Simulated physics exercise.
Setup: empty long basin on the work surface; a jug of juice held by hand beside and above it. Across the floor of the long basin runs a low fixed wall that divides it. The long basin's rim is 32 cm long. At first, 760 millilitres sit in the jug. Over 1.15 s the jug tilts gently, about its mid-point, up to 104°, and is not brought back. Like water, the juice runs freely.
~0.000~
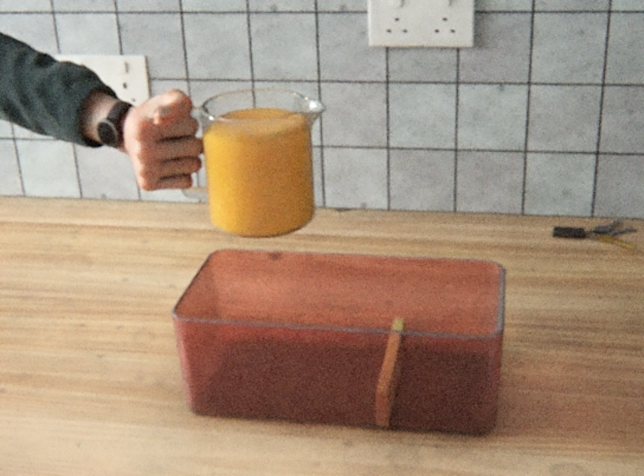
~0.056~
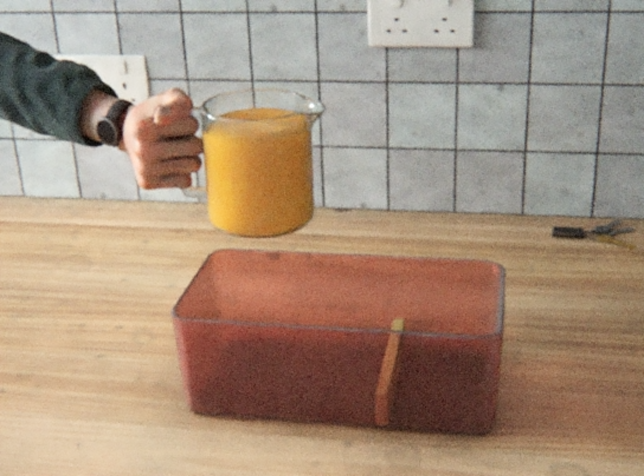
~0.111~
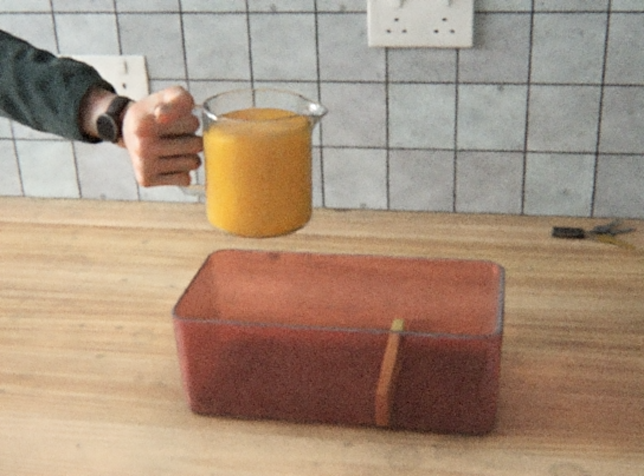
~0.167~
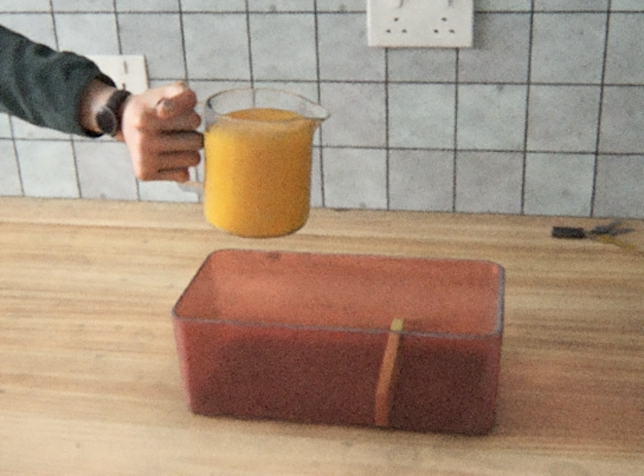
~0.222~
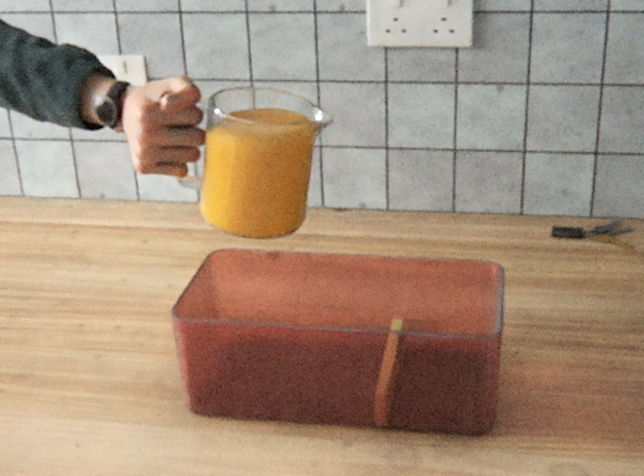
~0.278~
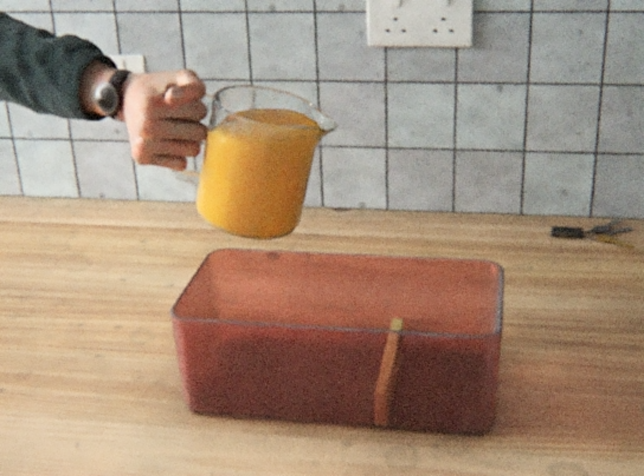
A hand holds a jug of orange juice above a basin and gently tilts it right.
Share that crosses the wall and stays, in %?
63 %.
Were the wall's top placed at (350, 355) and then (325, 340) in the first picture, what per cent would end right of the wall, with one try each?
95 in a hundred, followed by 100 in a hundred.
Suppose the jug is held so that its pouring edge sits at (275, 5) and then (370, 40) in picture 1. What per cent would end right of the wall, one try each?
Around 40 per cent first, around 55 per cent next.
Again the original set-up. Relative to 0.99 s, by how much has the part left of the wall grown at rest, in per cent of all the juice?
Near 30 percent, more or less.
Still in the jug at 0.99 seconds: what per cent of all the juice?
Near 28 percent, more or less.
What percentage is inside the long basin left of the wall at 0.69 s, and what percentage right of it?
About 0 % left, 6 % right.
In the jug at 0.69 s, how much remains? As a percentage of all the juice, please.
Roughly 78 %.
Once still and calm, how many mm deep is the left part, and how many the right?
Some 8 mm on the left and 32 mm on the right.
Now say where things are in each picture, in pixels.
In the first picture, tilt 0°; pouring edge (326, 108); surface from (209, 120) to (309, 122); the long basin's rim runs from (193, 282) to (503, 299); the wall's top is at (392, 355).
In the second picture, tilt 1°; pouring edge (326, 108); surface from (209, 120) to (310, 122).
In the third picture, tilt 2°; pouring edge (328, 111); surface from (211, 119) to (311, 123).
In the fourth picture, tilt 5°; pouring edge (330, 115); surface from (211, 120) to (313, 124).
In the fifth picture, tilt 9°; pouring edge (333, 120); surface from (214, 122) to (316, 124).
In the sixth picture, tilt 14°; pouring edge (337, 127); surface from (214, 124) to (324, 126).
Then, 0.69 s in, the tilt is 68° and 78 per cent is still to pour, 0 is left of the wall and 6 right of it.
Then, 0.99 s in, the tilt is 99° and 27 per cent is still to pour, 6 is left of the wall and 49 right of it.
Then, 1.31 s in, the tilt is 104° and 3 per cent is still to pour, 27 is left of the wall and 65 right of it.
Then, 1.65 s in, the tilt is 104° and 0 per cent is still to pour, 35 is left of the wall and 64 right of it.
Finally, 35 per cent lies left of the wall, 63 right of it and 1 outside.
